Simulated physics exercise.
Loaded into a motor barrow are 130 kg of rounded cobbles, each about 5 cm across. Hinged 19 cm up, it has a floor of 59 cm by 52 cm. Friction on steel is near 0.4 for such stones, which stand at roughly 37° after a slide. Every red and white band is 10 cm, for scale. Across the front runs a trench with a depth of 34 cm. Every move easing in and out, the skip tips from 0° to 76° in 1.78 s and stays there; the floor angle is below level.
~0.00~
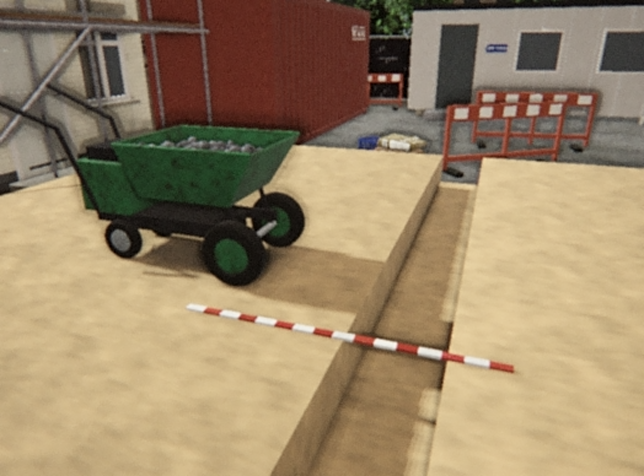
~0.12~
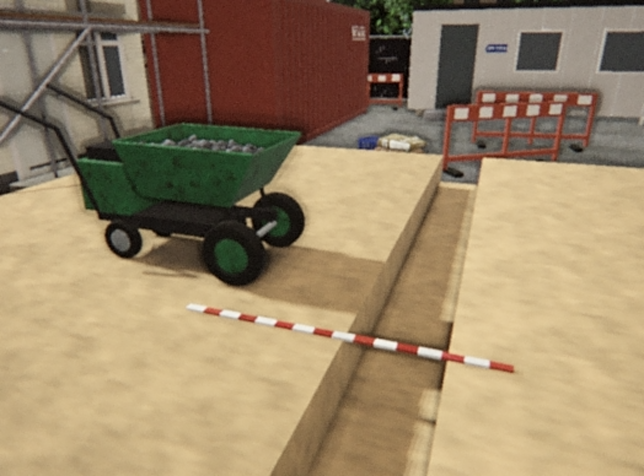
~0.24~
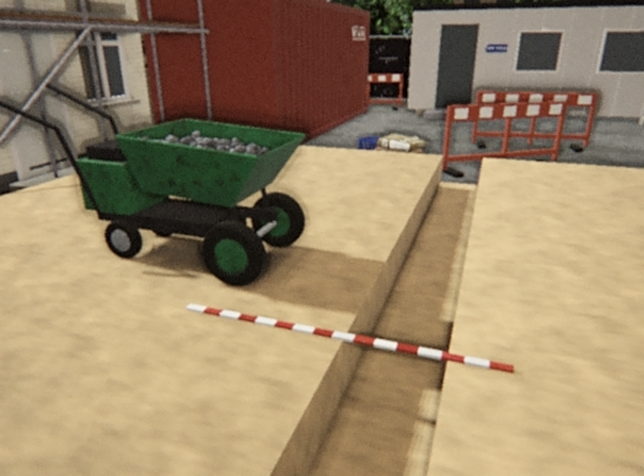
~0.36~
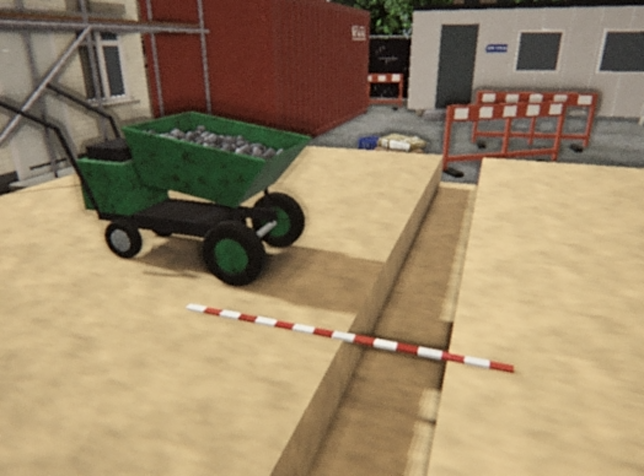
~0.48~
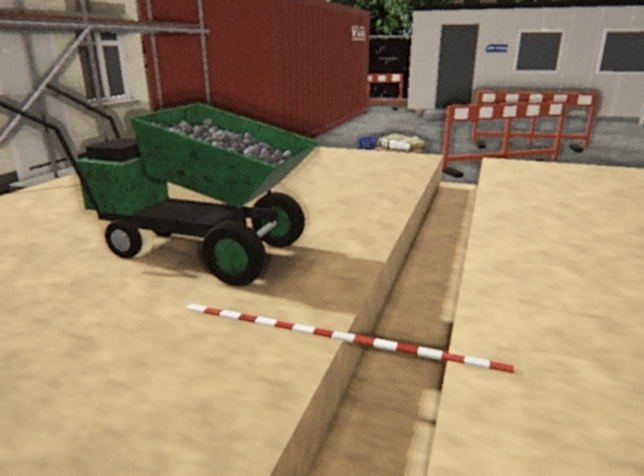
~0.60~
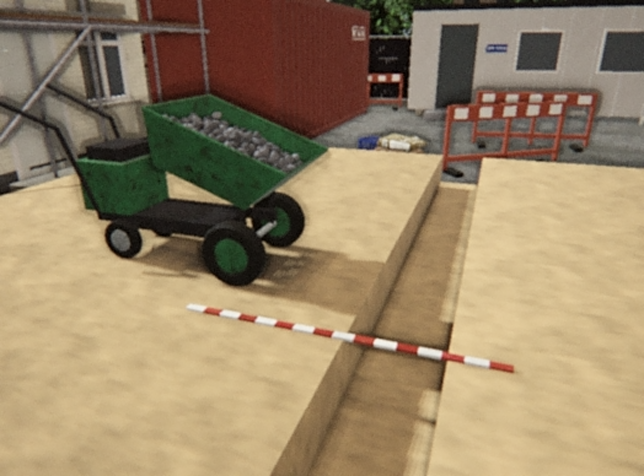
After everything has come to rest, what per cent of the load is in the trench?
I would say 90 percent.
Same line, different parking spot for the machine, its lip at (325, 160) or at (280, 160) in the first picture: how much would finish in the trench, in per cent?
Roughly 75 in a hundred from the first, 100 in a hundred from the second.
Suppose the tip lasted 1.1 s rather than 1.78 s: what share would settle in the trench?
In that case some 90 per cent.
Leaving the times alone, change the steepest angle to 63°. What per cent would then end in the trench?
Share in trench: Approx. 50%.
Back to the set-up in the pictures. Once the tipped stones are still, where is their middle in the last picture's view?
I'd point somewhere around (405, 327).
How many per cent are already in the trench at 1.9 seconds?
Around 45 per cent of it, at that instant.
After 1.3 s the floor is at 64°; 99 % in the skip, 1 % short of the trench; the foremost stones are at (355, 238).
After 1.9 s the floor is at 76°; 46 % in the skip, 9 % short of the trench, 46 % in the trench; the foremost stones are at (448, 348).
After 2.2 s the floor is at 76°; 21 % in the skip, 12 % short of the trench, 68 % in the trench; the foremost stones are at (450, 339).
After 4.2 s the floor is at 76°; 0 % in the skip, 10 % short of the trench, 90 % in the trench; the foremost stones are at (448, 348).
